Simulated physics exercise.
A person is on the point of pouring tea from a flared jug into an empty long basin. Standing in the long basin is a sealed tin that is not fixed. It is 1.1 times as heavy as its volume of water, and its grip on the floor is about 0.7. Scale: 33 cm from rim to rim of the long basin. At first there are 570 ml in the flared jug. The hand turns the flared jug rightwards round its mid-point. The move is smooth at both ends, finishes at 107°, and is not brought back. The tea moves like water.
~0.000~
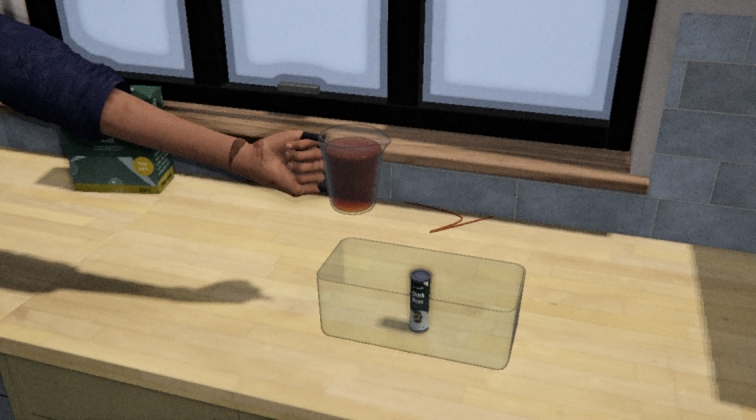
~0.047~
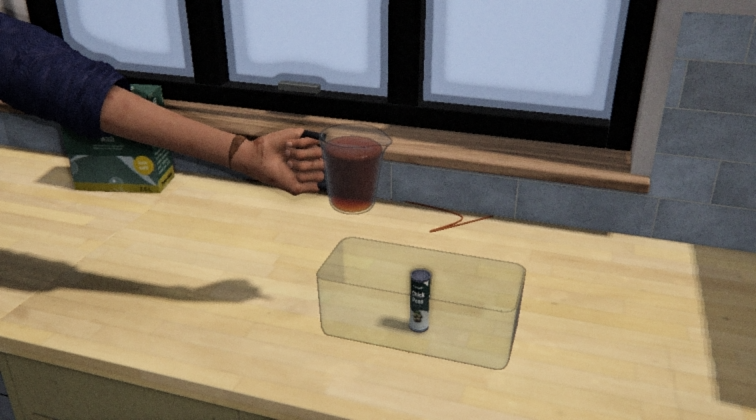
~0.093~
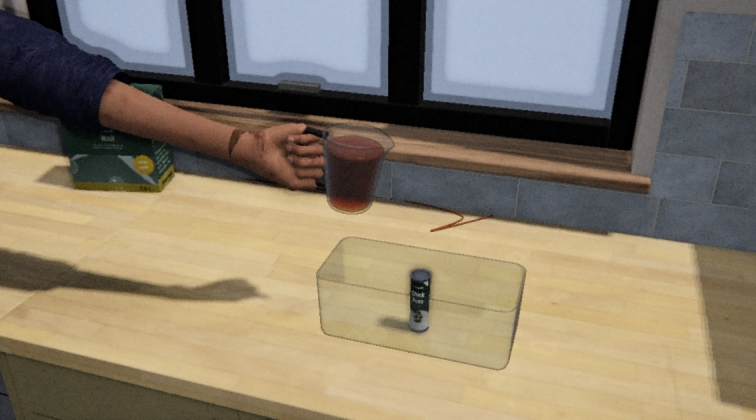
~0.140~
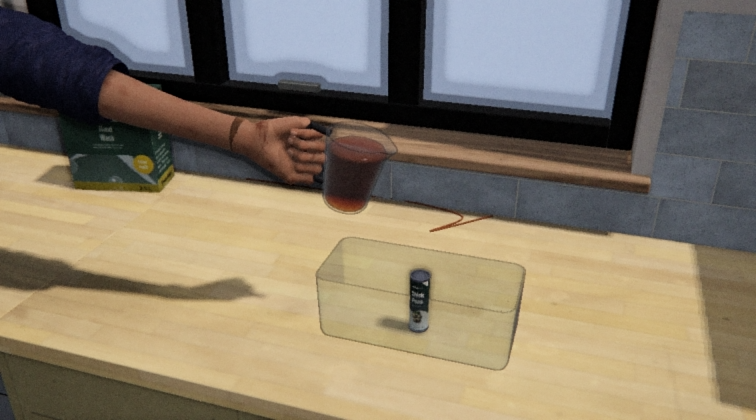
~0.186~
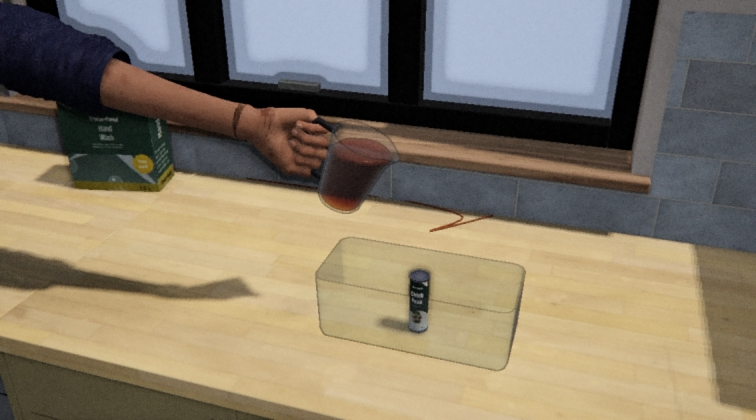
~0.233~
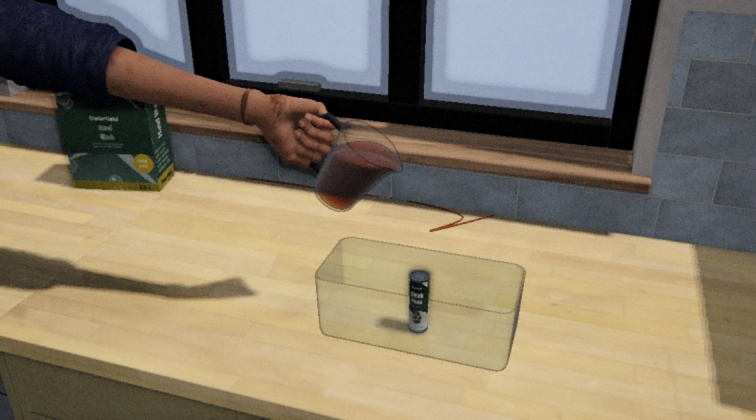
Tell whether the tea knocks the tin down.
The tea does not knock it down.
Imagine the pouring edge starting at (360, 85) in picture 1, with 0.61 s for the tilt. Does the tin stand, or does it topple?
Then it tips over.
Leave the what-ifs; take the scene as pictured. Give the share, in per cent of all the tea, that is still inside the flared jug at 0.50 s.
Roughly 52 percent.
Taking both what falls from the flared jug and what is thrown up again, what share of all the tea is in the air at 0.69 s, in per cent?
Airborne share: Near 20 %.
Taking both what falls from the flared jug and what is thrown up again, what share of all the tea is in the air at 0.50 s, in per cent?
It comes to about 34 percent.
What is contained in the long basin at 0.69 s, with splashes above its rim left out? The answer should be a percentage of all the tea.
Roughly 70 %.
By 0.50 s the tilt is 98° and 51 per cent is still to pour; the tin stands where it began.
By 0.69 s the tilt is 107° and 10 per cent is still to pour; the tin stands where it began.
By 0.89 s the tilt is 107° and 0 per cent is still to pour; the tin stands where it began.
By 1.11 s the tilt is 107° and 0 per cent is still to pour; the tin stands where it began.
At rest the tin stands where it began.
